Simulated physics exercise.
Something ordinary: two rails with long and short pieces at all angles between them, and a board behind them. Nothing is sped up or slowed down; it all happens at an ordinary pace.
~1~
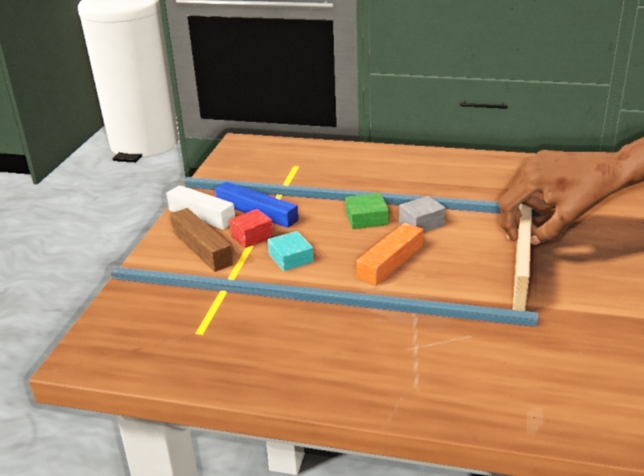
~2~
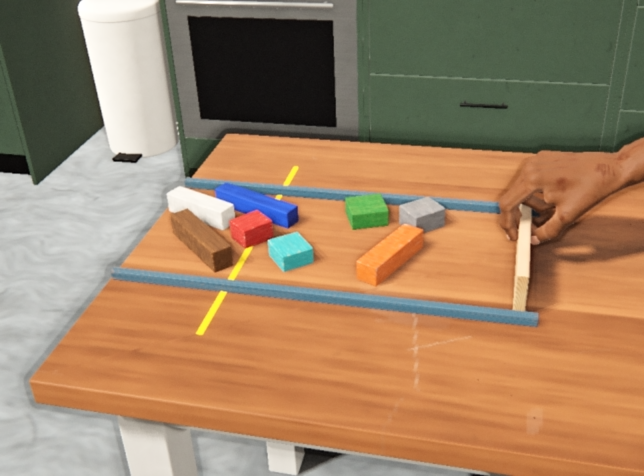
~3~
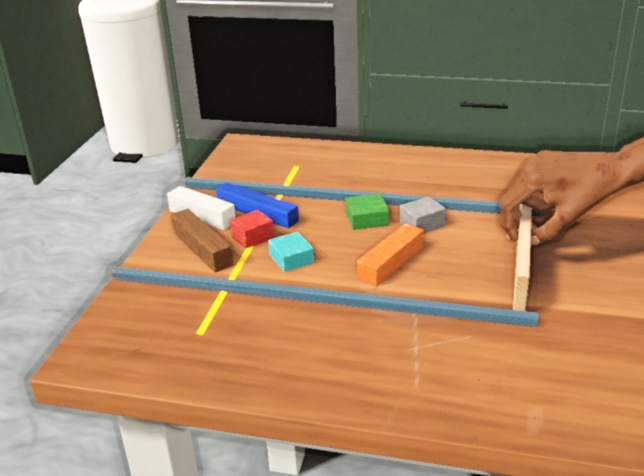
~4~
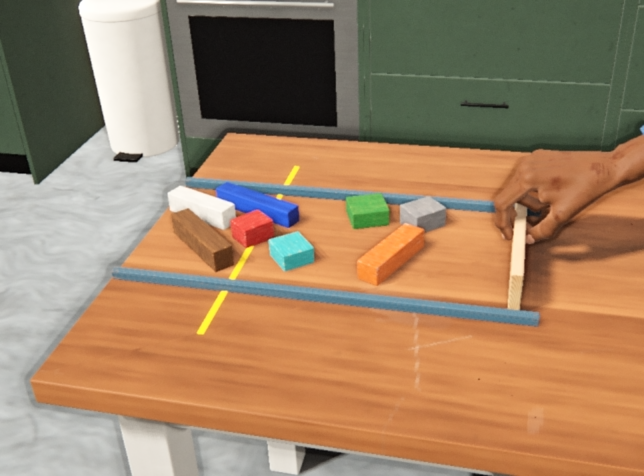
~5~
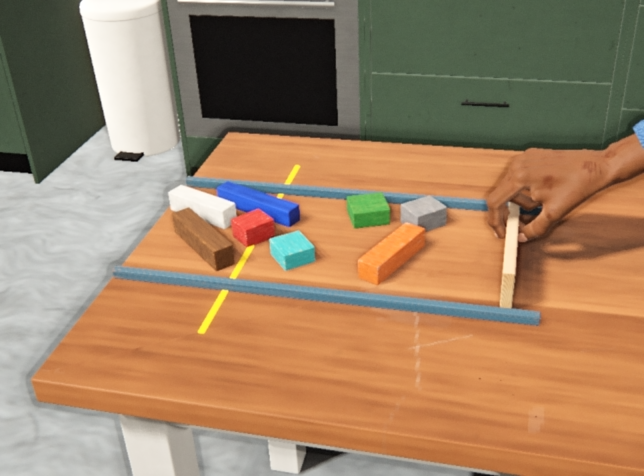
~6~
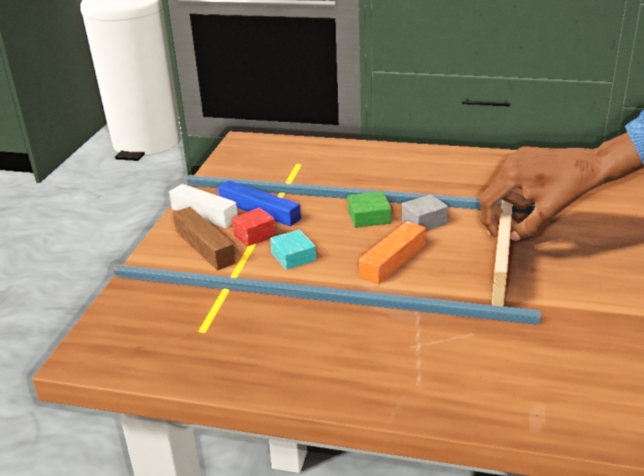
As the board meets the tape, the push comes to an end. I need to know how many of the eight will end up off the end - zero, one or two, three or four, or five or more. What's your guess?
Falls: Zero.
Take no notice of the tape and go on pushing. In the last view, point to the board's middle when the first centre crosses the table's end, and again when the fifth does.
Pixels in order: Roughly (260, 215), roughly (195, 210).
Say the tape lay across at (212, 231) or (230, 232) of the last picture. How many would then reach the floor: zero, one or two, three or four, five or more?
Taking them in turn, three to four; just one or two.
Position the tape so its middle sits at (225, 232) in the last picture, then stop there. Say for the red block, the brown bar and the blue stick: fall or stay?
The red block: It is still there. The brown bar: It is still there. The blue stick: It is gone.
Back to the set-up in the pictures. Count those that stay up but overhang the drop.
I get 2.
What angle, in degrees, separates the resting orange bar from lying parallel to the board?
About 0°.
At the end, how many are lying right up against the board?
That number would be 2.
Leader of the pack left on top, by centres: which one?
The blue stick is the one you want.
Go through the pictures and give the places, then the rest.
The first picture shows white bar (201, 207); brown bar (201, 239); blue stick (256, 204); board (523, 243); tape (256, 237).
The second picture shows brown bar (201, 239); orange bar (391, 254).
The third picture shows blue stick (257, 205); turquoise block (291, 251).
The fourth picture shows white bar (202, 207); grey block (423, 215).
The fifth picture shows brown bar (202, 238); board (511, 240).
The sixth picture shows white bar (203, 206); brown bar (203, 237); blue stick (259, 203); board (504, 238); tape (258, 235).
Early on, none off yet; white bar at rest near (203, 206); brown bar at rest near (203, 237); blue stick at rest near (259, 203).
A while later, none off yet; white bar at rest near (203, 206); brown bar at rest near (203, 237); blue stick moving near (253, 202).
Further along, none off yet; white bar moving near (199, 207); brown bar moving near (199, 238); blue stick travelled about its own width near (202, 195).
Finally, the number that fall off is zero.
